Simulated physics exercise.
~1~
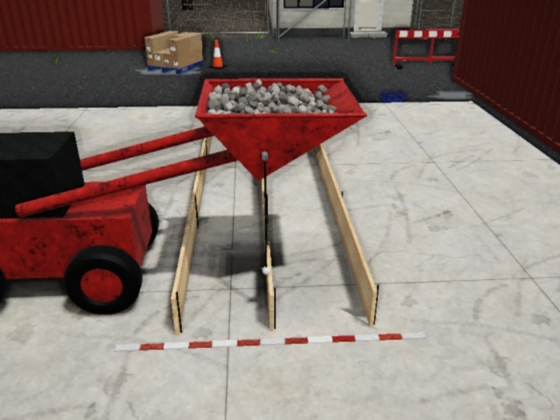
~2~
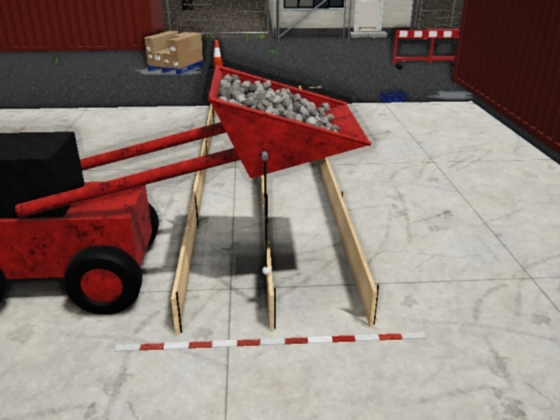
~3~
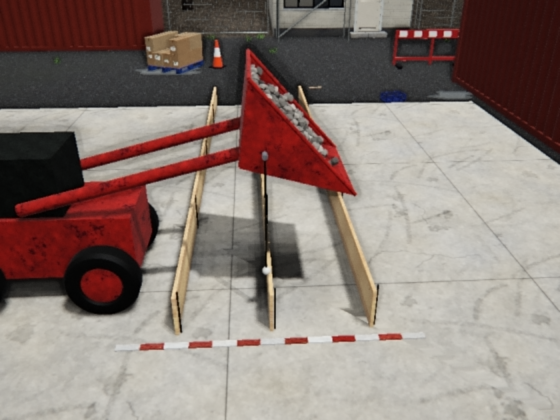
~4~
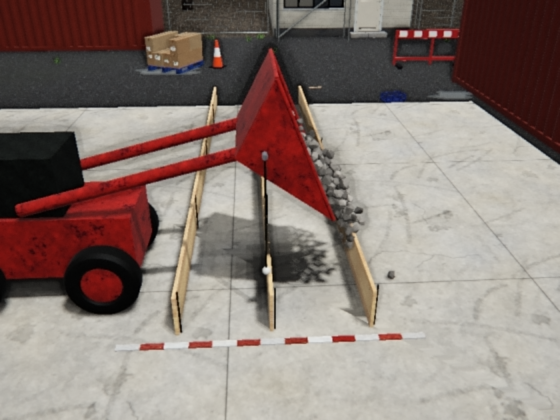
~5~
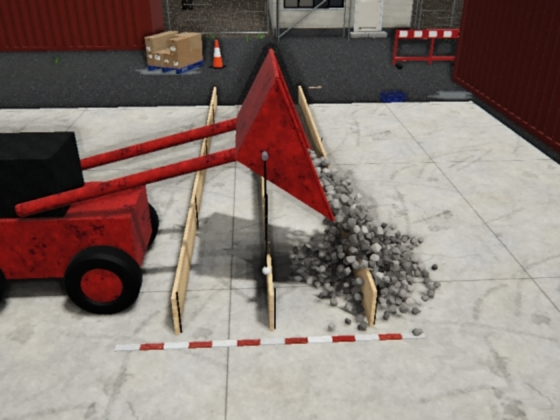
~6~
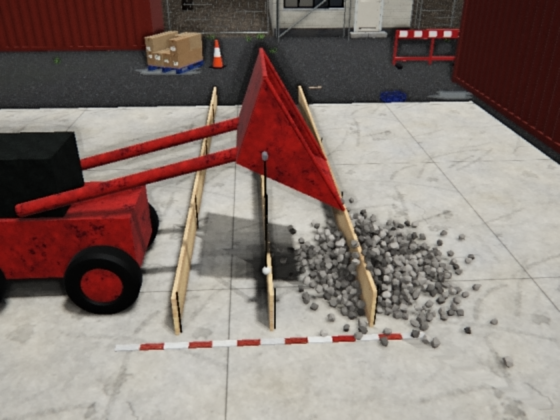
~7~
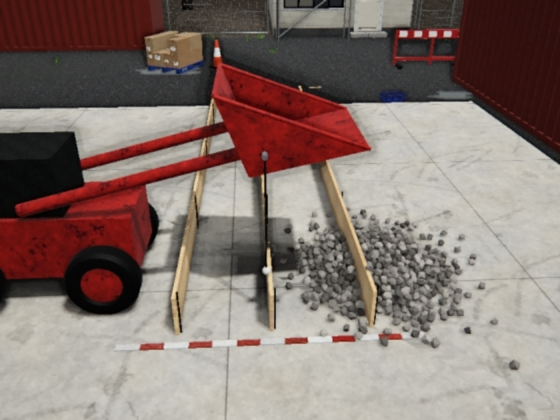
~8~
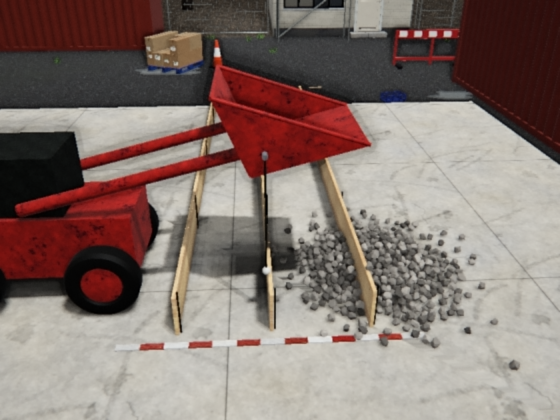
A red loader on the left holds a bucket of grey stones over a pale concrete yard, seen from above and to the side, with red containers, cardboard boxes and an orange cone behind. Below the bucket, wooden planks stand on edge near a red and white striped staff. The bucket tips steeply down to the right, and the stones slide out, pouring onto and around the rightmost plank. They spread into a loose heap on both sides of it, a few rolling farther right. The emptied bucket swings partway back and stays still above the scattered stones.
